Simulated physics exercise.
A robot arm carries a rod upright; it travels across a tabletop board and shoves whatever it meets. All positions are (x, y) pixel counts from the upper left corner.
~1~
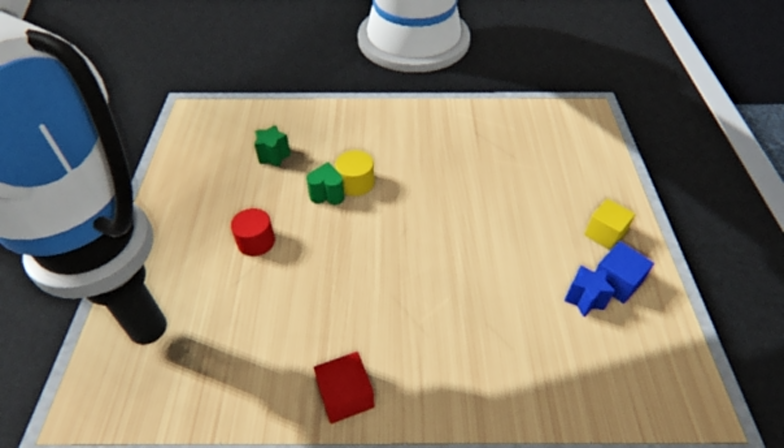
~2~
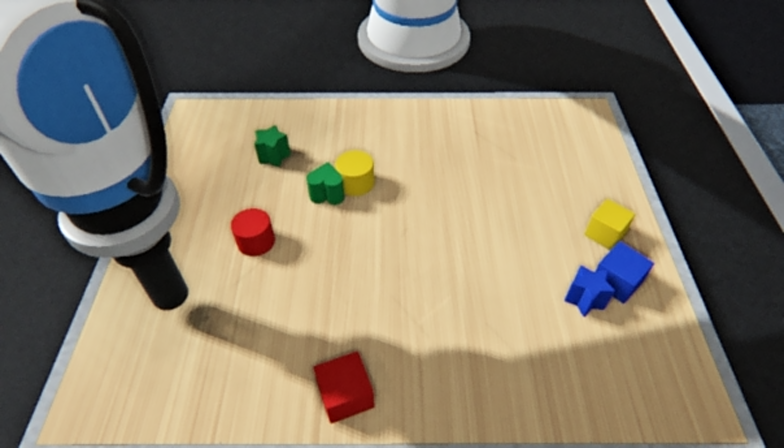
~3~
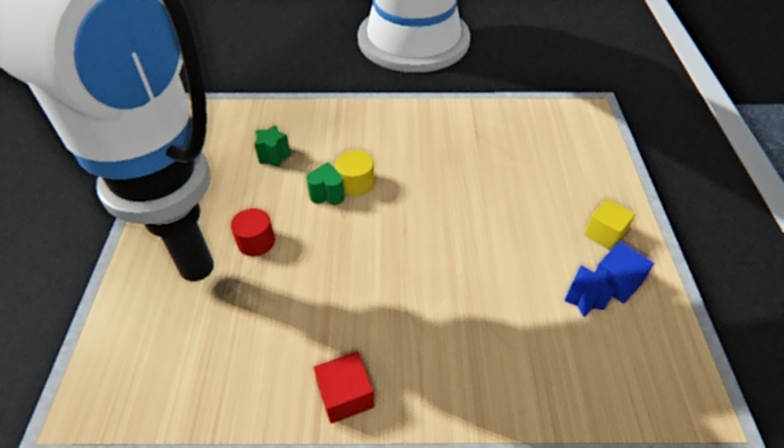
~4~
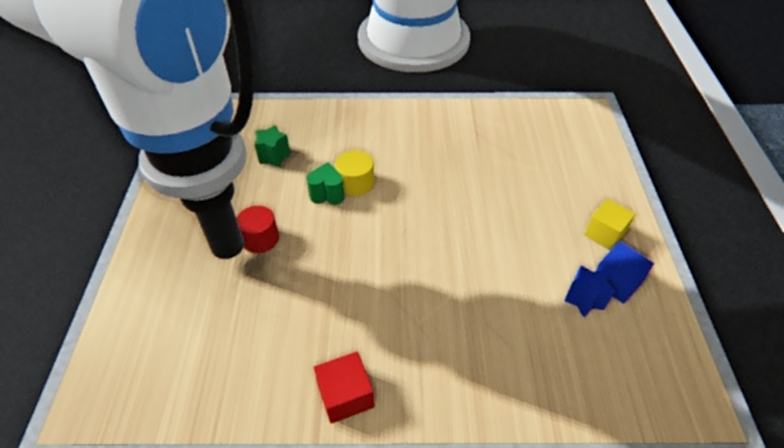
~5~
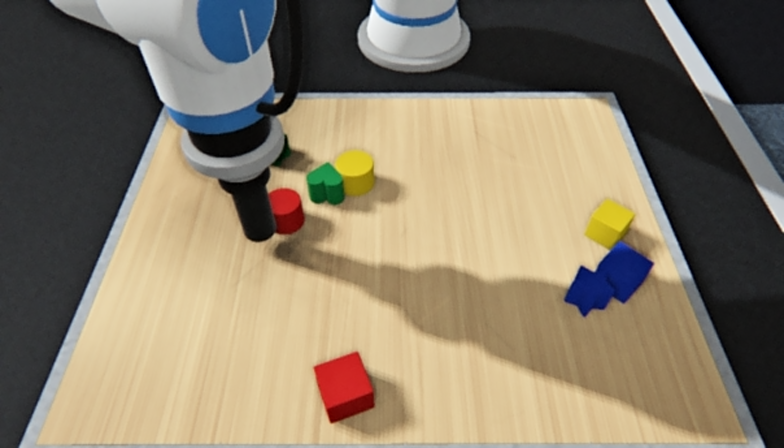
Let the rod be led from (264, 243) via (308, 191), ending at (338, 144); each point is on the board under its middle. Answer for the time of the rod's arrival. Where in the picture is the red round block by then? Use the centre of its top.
When the path ends, it will be at (311, 114).
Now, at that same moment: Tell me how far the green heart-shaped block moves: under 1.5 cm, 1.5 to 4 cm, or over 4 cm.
It travels more than 4 cm.
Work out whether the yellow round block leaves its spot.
It will end up elsewhere.
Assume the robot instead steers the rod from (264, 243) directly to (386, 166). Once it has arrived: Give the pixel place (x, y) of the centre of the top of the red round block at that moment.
Its top face will be centred at roughly (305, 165).
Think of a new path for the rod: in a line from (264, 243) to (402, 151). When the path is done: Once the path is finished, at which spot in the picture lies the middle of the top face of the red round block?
Put as a pixel place, it's (301, 164).
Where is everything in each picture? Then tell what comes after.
Lower end of the rod (149, 330), tops of blocks, green star block (269, 136), red round block (250, 222), green heart-shaped block (325, 175), yellow round block (355, 163), in the first frame.
Rod (172, 297), blocks as before, in the second frame.
Rod (198, 269), blocks as before, in the third frame.
Rod (228, 248), red round block (255, 219), in the fourth frame.
Rod (261, 231), green star block hidden, red round block (282, 201), green heart-shaped block (325, 175), yellow round block (355, 163), in the fifth frame.
The first path, step by step. One third of the way, rod (293, 195); red round block (302, 164); green heart-shaped block (331, 157), turned 65° clockwise; yellow round block (366, 159).
Two thirds of the way, rod (318, 162); red round block (310, 133); green heart-shaped block (345, 141), turned 100° clockwise; yellow round block (366, 160).
At the end, rod (337, 132); green star block not moved; red round block (311, 114); green heart-shaped block (367, 126), turned 180° clockwise; yellow round block (366, 160).
